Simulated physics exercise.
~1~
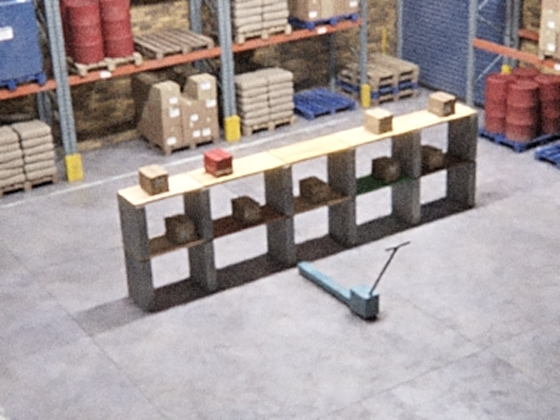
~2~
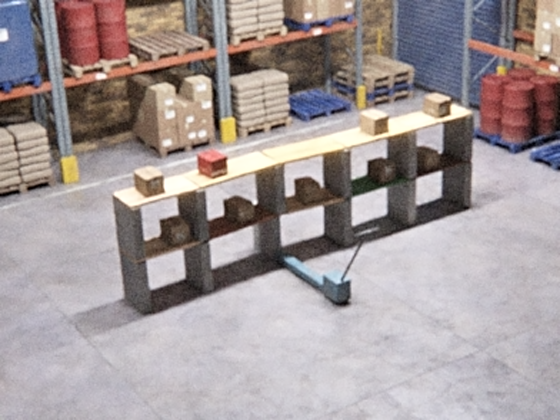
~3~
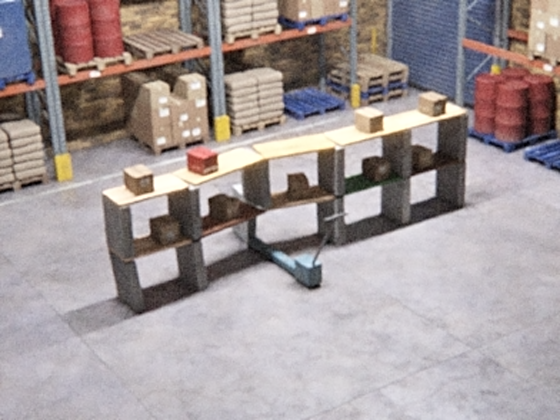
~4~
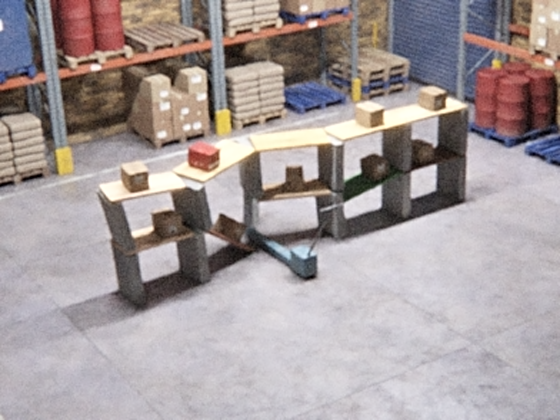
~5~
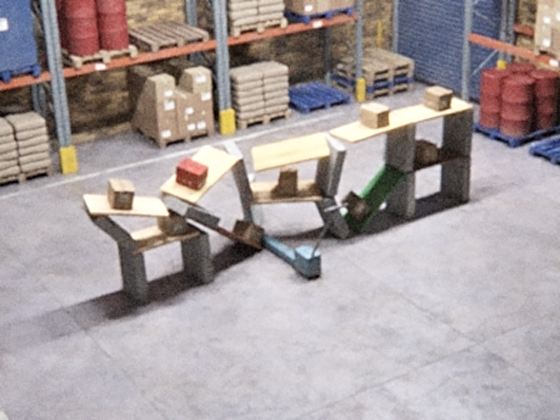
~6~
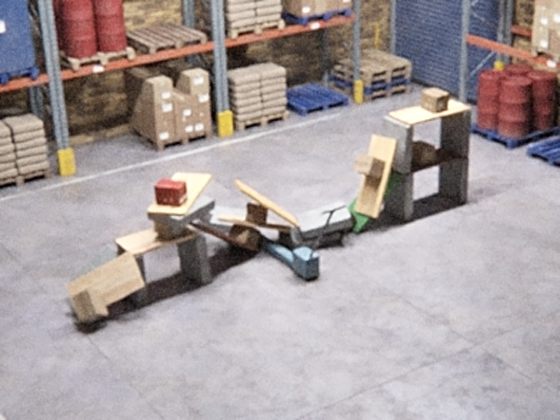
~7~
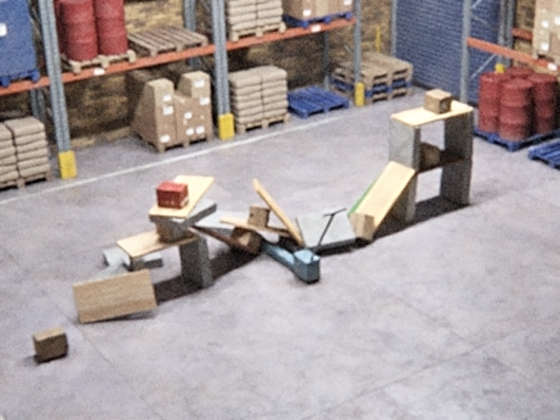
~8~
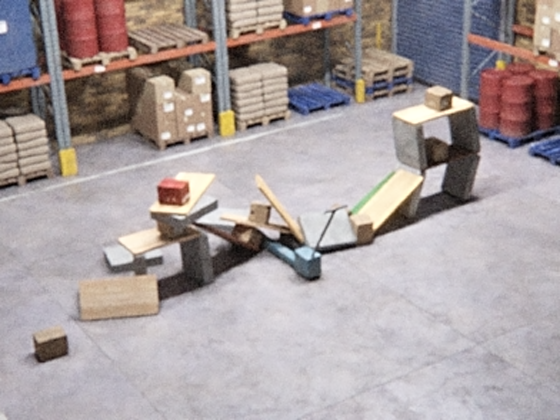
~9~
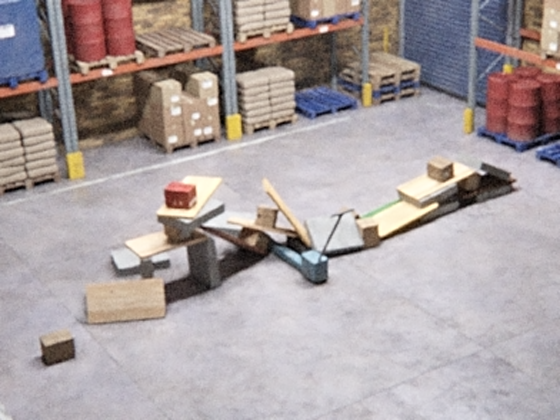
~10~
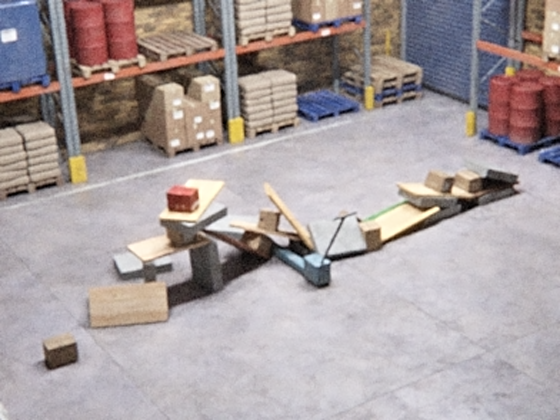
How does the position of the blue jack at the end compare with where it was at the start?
At the start the jack is out on the open floor just in front of the standing shelf. By the end it sits a little further left and further back, in among the fallen boards and blocks.
